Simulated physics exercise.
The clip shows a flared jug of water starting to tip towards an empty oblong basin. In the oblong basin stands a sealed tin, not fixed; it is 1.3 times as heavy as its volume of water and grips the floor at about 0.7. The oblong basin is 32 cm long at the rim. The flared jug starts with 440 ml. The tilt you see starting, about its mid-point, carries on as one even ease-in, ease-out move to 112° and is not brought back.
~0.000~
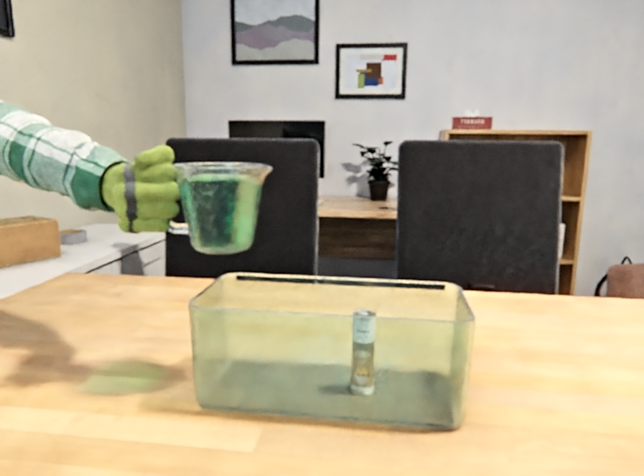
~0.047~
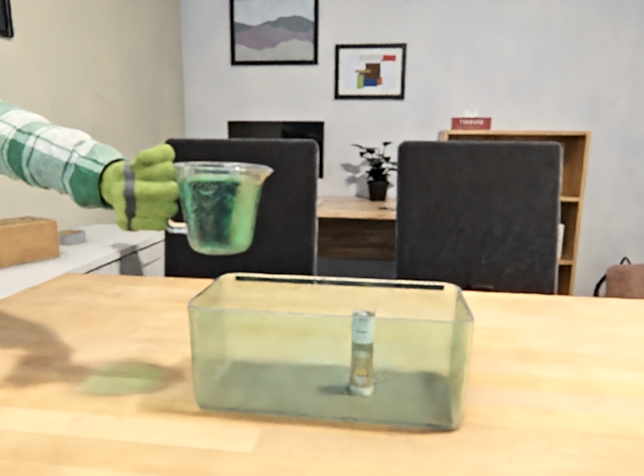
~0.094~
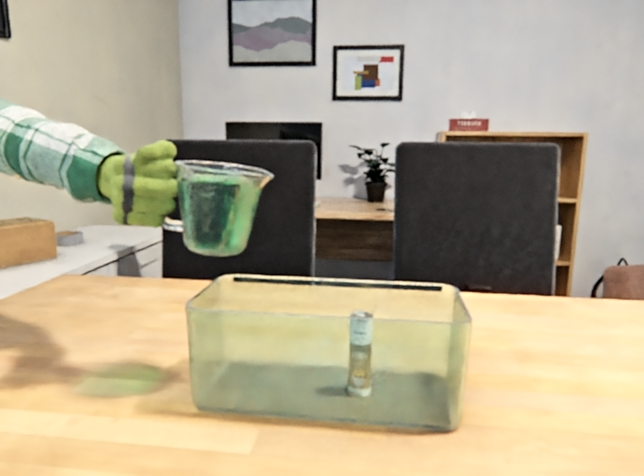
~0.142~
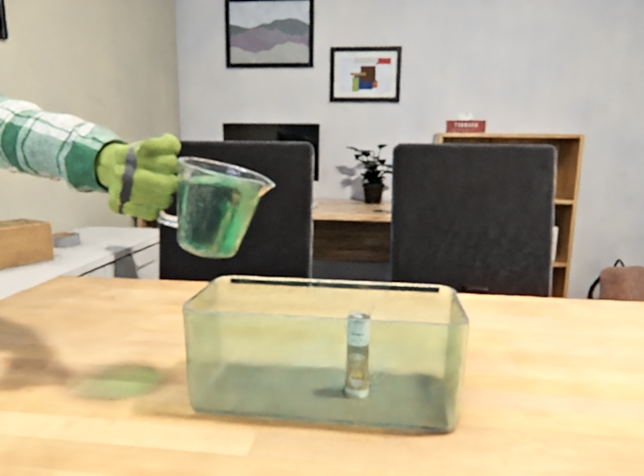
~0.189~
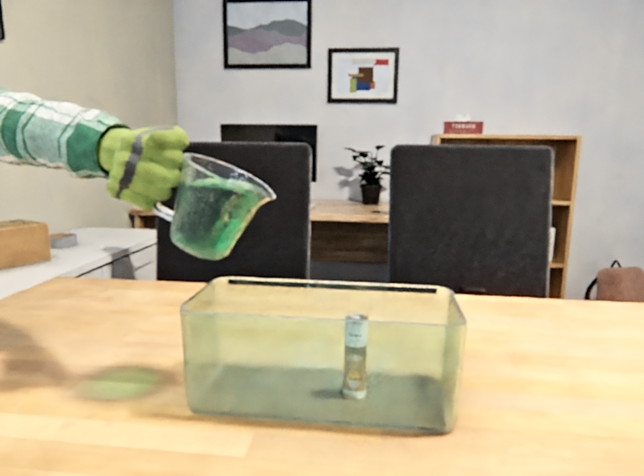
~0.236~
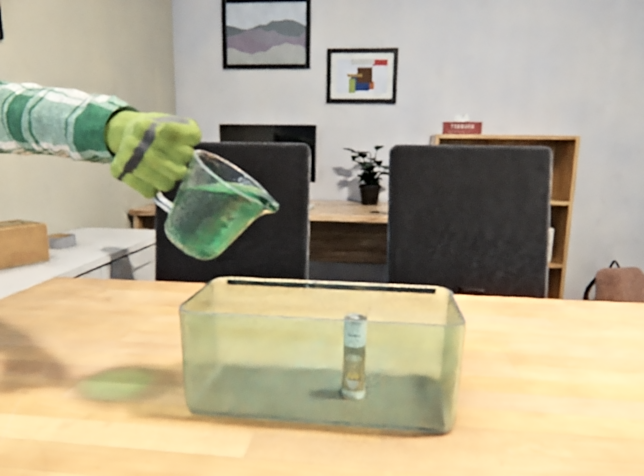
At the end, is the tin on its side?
It remains upright.
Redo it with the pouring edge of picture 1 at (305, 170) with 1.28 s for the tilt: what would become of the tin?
Then it falls.
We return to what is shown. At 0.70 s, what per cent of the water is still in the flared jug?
Near 2 in a hundred.
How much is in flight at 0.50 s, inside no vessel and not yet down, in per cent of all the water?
Some 22 per cent.
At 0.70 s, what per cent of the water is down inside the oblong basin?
Near 94 in a hundred.
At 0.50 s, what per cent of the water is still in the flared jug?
Near 36 in a hundred.
By 0.50 s the tilt is 102° and 36 per cent is still to pour; the tin stands where it began.
By 0.70 s the tilt is 112° and 2 per cent is still to pour; the tin stands where it began.
By 0.90 s the tilt is 112° and 0 per cent is still to pour; the tin stands where it began.
By 1.12 s the tilt is 112° and 0 per cent is still to pour; the tin stands where it began.
At rest the tin stands where it began.
